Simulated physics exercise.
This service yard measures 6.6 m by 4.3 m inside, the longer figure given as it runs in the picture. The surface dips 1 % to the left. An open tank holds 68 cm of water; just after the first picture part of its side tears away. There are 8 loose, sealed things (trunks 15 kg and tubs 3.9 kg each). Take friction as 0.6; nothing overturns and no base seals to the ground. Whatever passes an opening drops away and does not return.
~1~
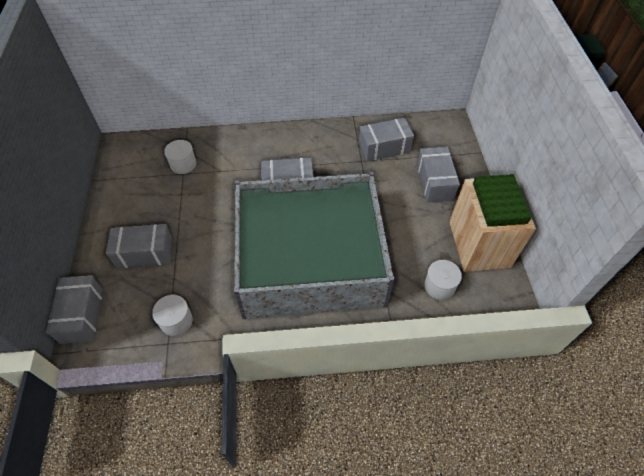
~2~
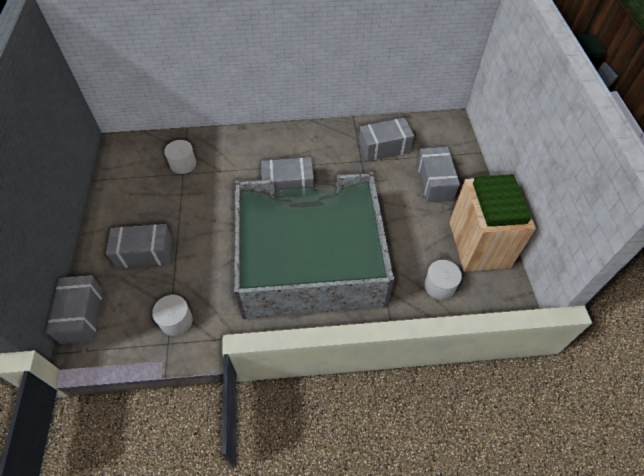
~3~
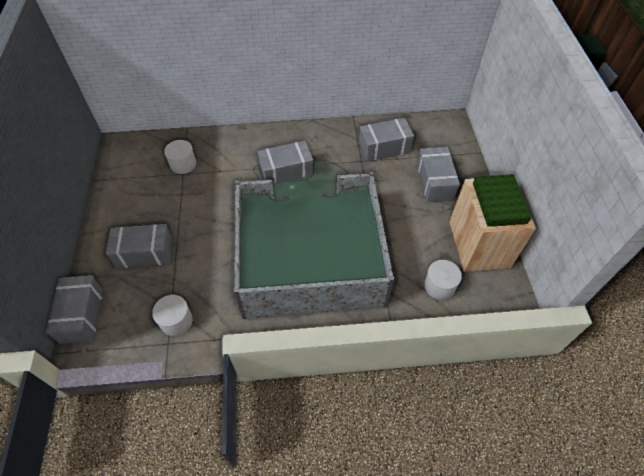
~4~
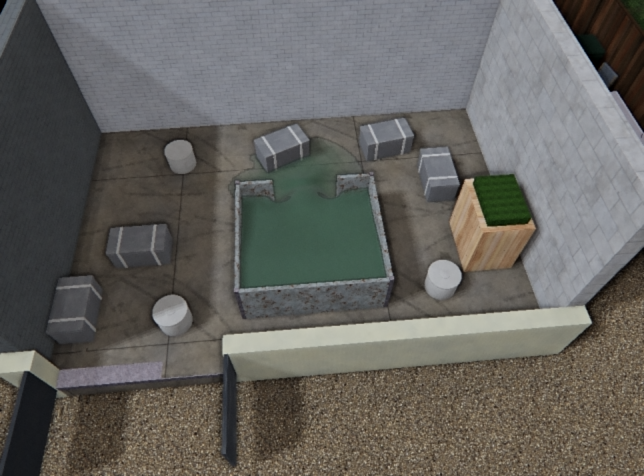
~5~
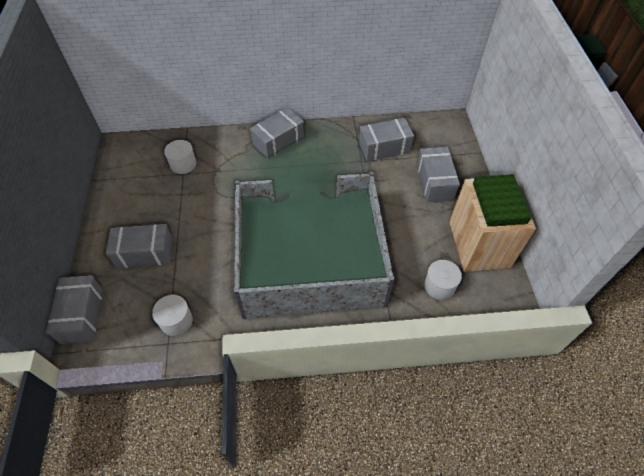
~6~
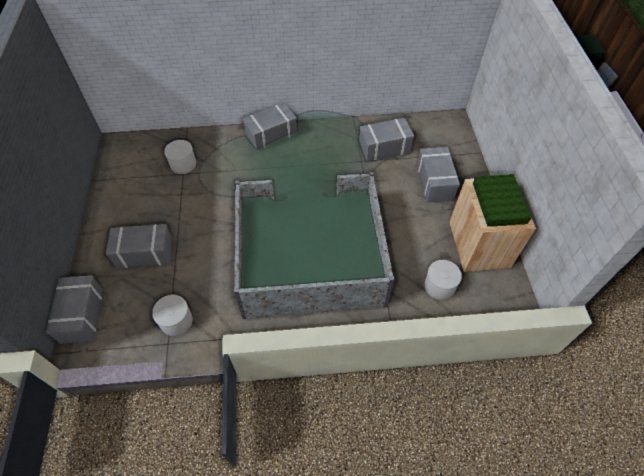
Green water pours through a gap in the tank's back wall, pushing a grey trunk away.
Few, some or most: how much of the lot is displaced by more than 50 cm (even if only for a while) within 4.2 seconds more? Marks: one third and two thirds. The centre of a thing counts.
It is two thirds or more.
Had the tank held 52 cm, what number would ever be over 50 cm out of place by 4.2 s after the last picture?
In that case 3 of them.
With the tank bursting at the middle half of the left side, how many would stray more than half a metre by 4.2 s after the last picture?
In that case 4 of them.
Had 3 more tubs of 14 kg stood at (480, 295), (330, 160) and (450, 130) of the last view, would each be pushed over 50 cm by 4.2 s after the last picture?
In that order: Short of it, more, more.
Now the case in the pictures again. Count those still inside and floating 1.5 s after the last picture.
At that moment 1.
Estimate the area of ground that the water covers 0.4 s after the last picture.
Roughly 9.0 m2.
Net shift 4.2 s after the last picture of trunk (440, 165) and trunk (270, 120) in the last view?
In that order: 100 cm, 250 cm.
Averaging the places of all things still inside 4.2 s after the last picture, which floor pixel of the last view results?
Near (255, 286).
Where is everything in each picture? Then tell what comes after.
In the first picture, a trunk at (287, 170), on the bottom; a tub at (170, 310), on the bottom; water covers 3.2 m2; 0 of 8 have shifted.
In the second picture, a trunk at (287, 170), on the bottom; a tub at (170, 310) rests on the ground; water covers 3.7 m2; 0 of 8 have shifted.
In the third picture, a trunk at (285, 155), on the bottom, 27 cm from its start; a tub at (170, 310) rests on the ground; water covers 4.4 m2; 1 of 8 have shifted.
In the fourth picture, a trunk at (282, 140), on the bottom, 64 cm from its start; a tub at (170, 310), on the bottom; water covers 5.5 m2; 1 of 8 have shifted.
In the fifth picture, a trunk at (277, 125), on the bottom, 102 cm from its start; a tub at (170, 310) rests on the ground; water covers 6.7 m2; 1 of 8 have shifted.
In the sixth picture, a trunk at (270, 118), on the bottom, 121 cm from its start; a tub at (170, 310) rests on the ground; water covers 7.7 m2; 1 of 8 have shifted.
Then, 0.4 s after the last picture 1 of 8 are over 50 cm from their spots; 1 afloat.
Then, 1.5 s after the last picture 2 of 8 are over 50 cm from their spots; 1 afloat.
Then, 2.8 s after the last picture 3 of 8 are over 50 cm from their spots; 3 afloat.
Then, 4.2 s after the last picture 6 of 8 are over 50 cm from their spots, and 6 have been at some point; 4 afloat.
